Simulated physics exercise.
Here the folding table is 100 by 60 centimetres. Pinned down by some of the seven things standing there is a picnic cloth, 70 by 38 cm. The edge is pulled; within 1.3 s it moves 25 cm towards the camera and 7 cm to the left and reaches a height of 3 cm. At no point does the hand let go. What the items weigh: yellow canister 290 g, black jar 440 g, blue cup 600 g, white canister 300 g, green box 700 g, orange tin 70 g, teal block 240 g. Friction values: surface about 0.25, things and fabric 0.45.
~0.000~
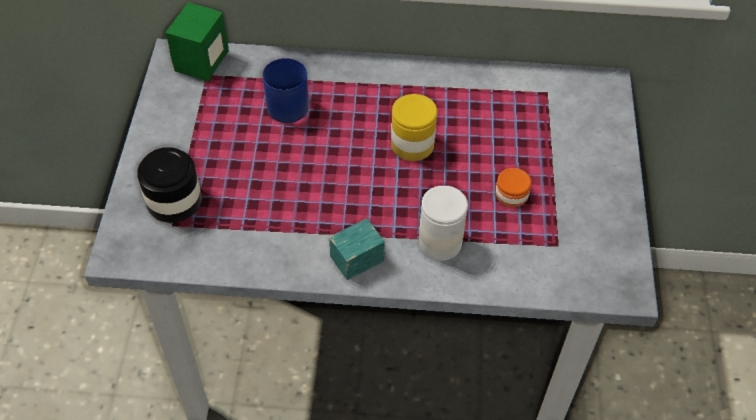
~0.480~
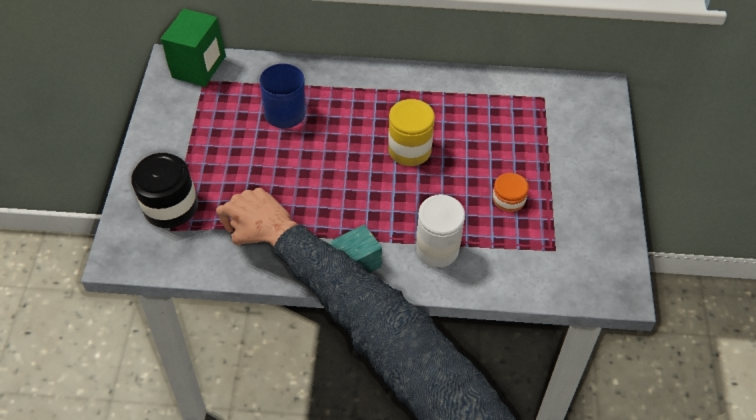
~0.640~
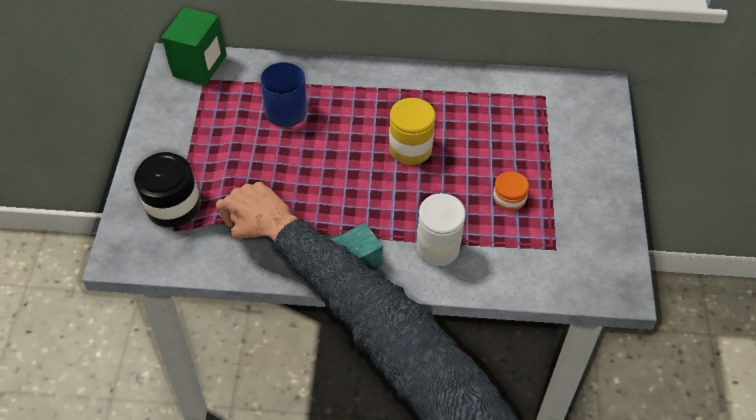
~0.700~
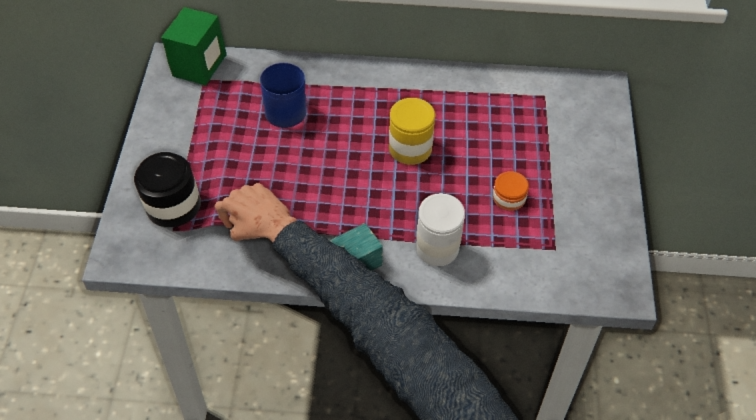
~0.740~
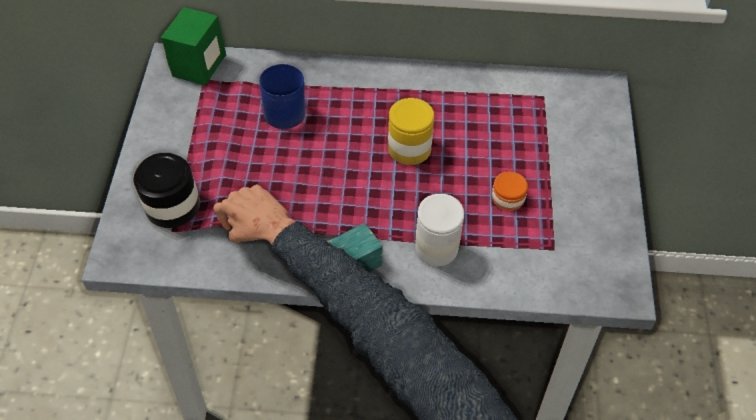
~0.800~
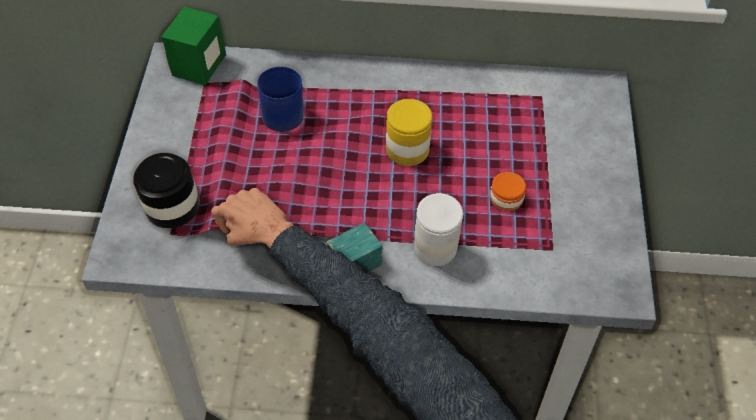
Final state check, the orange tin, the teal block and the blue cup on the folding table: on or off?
Orange tin: Aboard; teal block: Overboard; blue cup: Aboard.
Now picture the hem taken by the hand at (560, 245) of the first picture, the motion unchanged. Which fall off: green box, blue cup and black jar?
Result: Green box keeps its place; blue cup keeps its place; black jar keeps its place.
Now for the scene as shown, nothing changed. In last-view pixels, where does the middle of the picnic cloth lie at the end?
I'd point to about (272, 234).
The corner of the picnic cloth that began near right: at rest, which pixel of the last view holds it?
In the final picture it's somewhere around (487, 257).
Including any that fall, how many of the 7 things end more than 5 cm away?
Counting them up, I get 6.
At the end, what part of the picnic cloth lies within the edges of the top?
I'd say close to 85 per cent of it.
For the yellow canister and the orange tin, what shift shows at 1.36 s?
Yellow canister: 15 cm; orange tin: 10 cm.
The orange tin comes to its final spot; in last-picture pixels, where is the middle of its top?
Roughly (422, 213).
At 1.1 s, 100 % of the picnic cloth is still over the top; blue cup 8 cm off its start, orange tin 5 cm off its start, yellow canister 6 cm off its start.
At 1.4 s, 95 % of the picnic cloth is still over the top; blue cup 19 cm off its start, orange tin 11 cm off its start, teal block 5 cm off its start.
At 1.6 s, 90 % of the picnic cloth is still over the top; blue cup 26 cm off its start at (209, 172), orange tin 16 cm off its start at (433, 206), teal block over the edge.
At 1.9 s, 85 % of the picnic cloth is still over the top; blue cup 30 cm off its start, teal block over the edge, orange tin 18 cm off its start.
At 3.5 s, 85 % of the picnic cloth is still over the top; blue cup 30 cm off its start at (199, 187), teal block over the edge, orange tin 18 cm off its start at (422, 213), black jar over the edge.
